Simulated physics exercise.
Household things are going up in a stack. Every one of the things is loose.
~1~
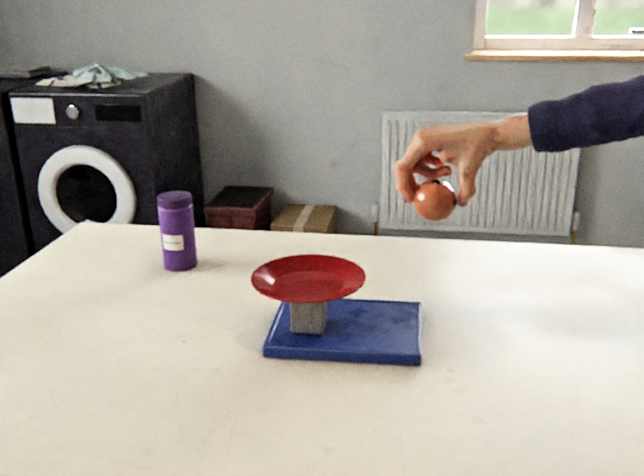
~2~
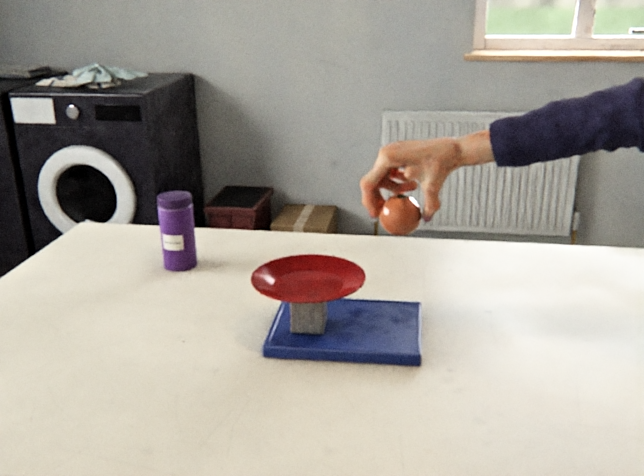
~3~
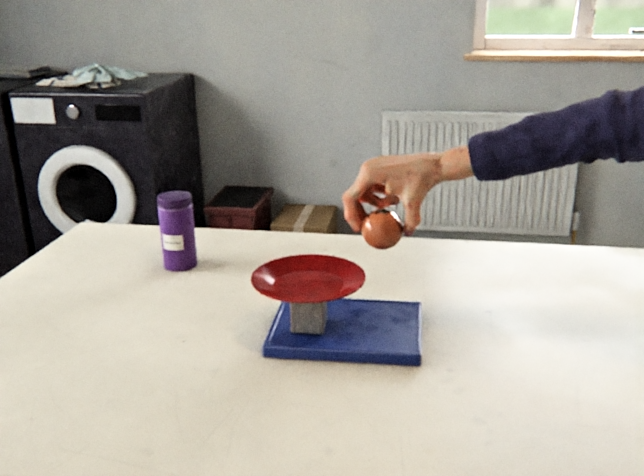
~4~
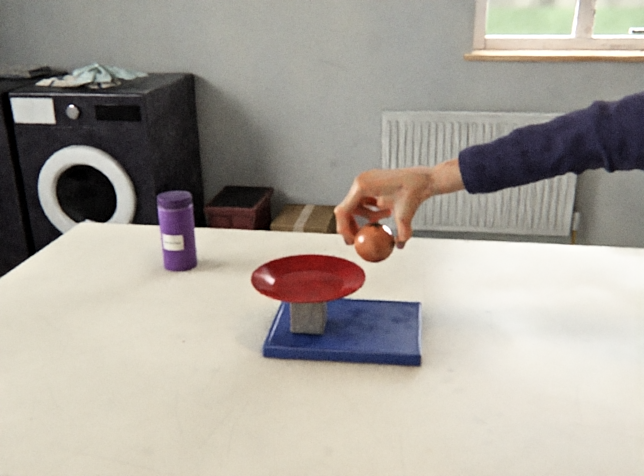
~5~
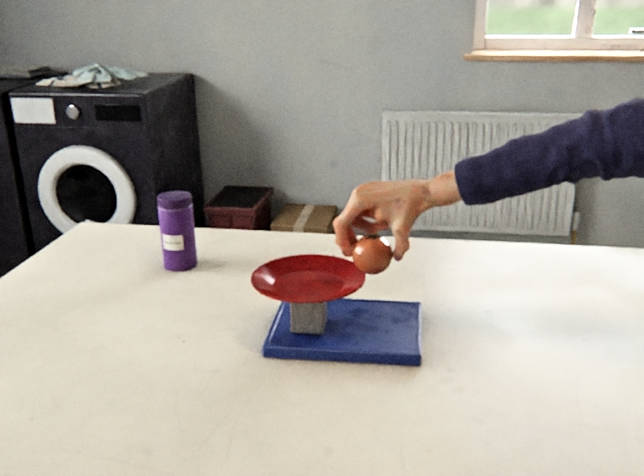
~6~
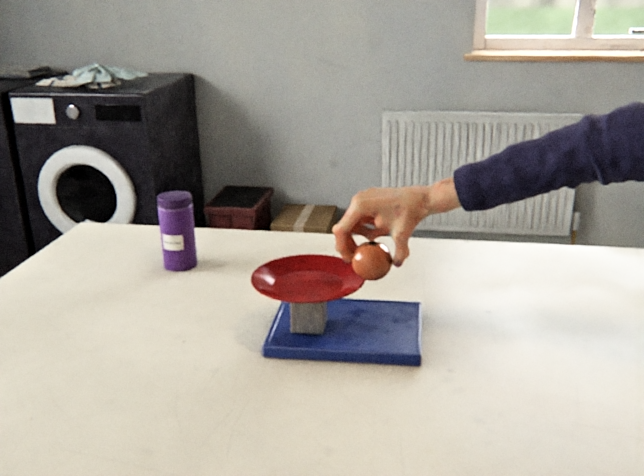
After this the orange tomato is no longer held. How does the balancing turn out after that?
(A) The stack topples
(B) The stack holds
(A) The stack topples.
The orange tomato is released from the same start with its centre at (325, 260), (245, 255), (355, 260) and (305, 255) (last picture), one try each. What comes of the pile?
Well, on the first go it stays steady, on the second it tumbles down, on the third it stays steady, and on the fourth it stays steady.
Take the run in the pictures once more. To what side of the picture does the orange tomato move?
Well, it travels over to the right.
Then, 0.40 s on from there, orange tomato now fallen.
Then, 1.10 s on from there, nothing new.
In the end, fallen, orange tomato; the other 4 unmoved. At the end, from the last picture's camera, orange tomato near (408, 315). The pile gives way.
